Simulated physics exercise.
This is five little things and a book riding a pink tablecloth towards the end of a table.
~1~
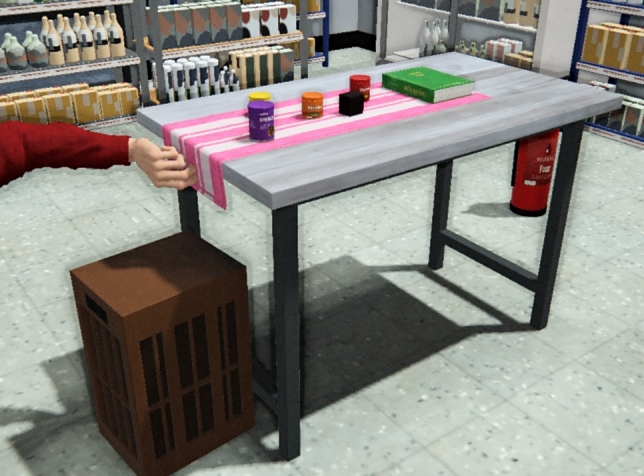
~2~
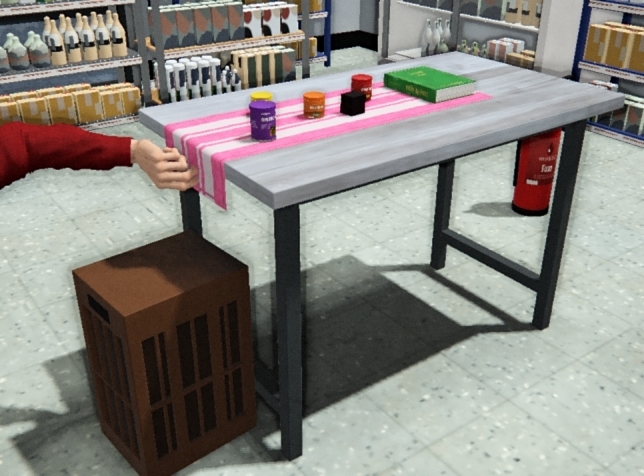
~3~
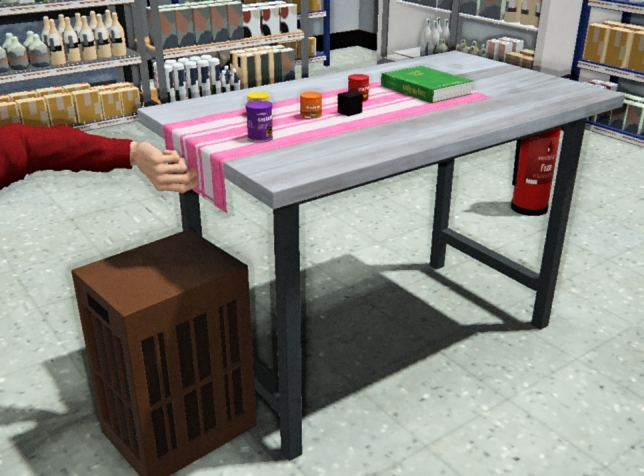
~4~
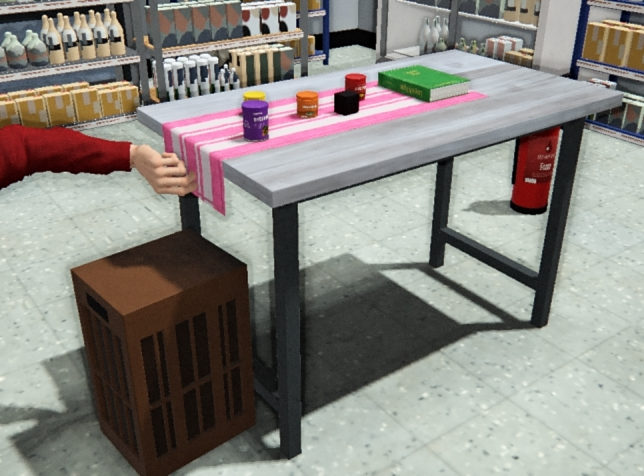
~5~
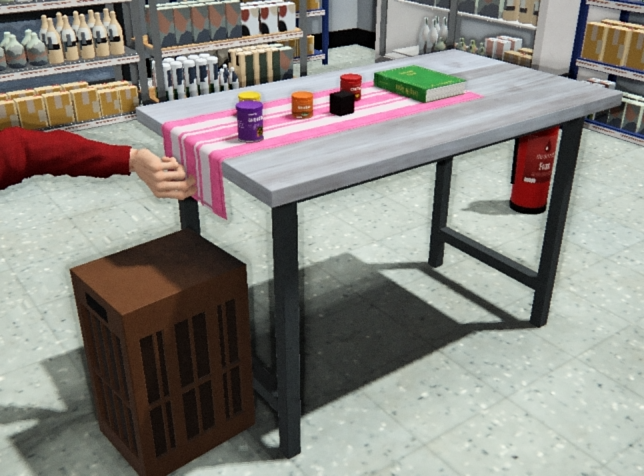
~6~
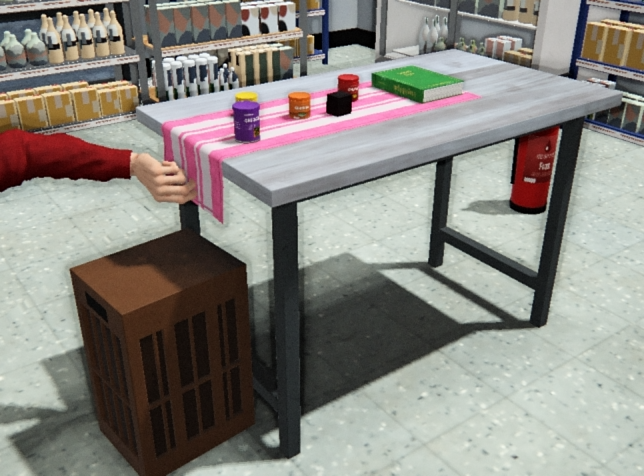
A hand slowly pulls a pink striped cloth slightly left, carrying small pots and a book.
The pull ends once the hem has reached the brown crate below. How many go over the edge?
The count of fallen things is one.
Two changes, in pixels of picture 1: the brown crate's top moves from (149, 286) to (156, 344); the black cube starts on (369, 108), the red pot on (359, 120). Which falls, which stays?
The black cube survives, the red pot does not fall.
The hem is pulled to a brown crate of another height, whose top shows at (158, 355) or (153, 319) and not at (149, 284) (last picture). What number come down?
Then 3 and 2.
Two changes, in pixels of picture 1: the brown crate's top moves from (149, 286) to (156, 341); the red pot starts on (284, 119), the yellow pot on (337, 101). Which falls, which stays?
The red pot is carried off, the yellow pot holds on.
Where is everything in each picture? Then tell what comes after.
Hem (225, 210); purple can (261, 104); yellow pot (260, 95); orange pot (312, 95); black cube (351, 94); red pot (360, 77); top of the crate (149, 287), in the first picture.
Hem (227, 211); purple can (263, 104), in the second picture.
Hem (227, 213); yellow pot (258, 95), in the third picture.
Hem (225, 216); orange pot (307, 94); top of the crate (150, 285), in the fourth picture.
Hem (227, 220); black cube (342, 93), in the fifth picture.
Hem (224, 225); purple can (246, 105); yellow pot (246, 95); orange pot (300, 95); black cube (339, 94); red pot (349, 77), in the sixth picture.
Soon after, hem near (196, 231); all still up.
After that, hem on the crate; purple can gone.
In the end, hem on the crate; purple can gone. It carries off one.
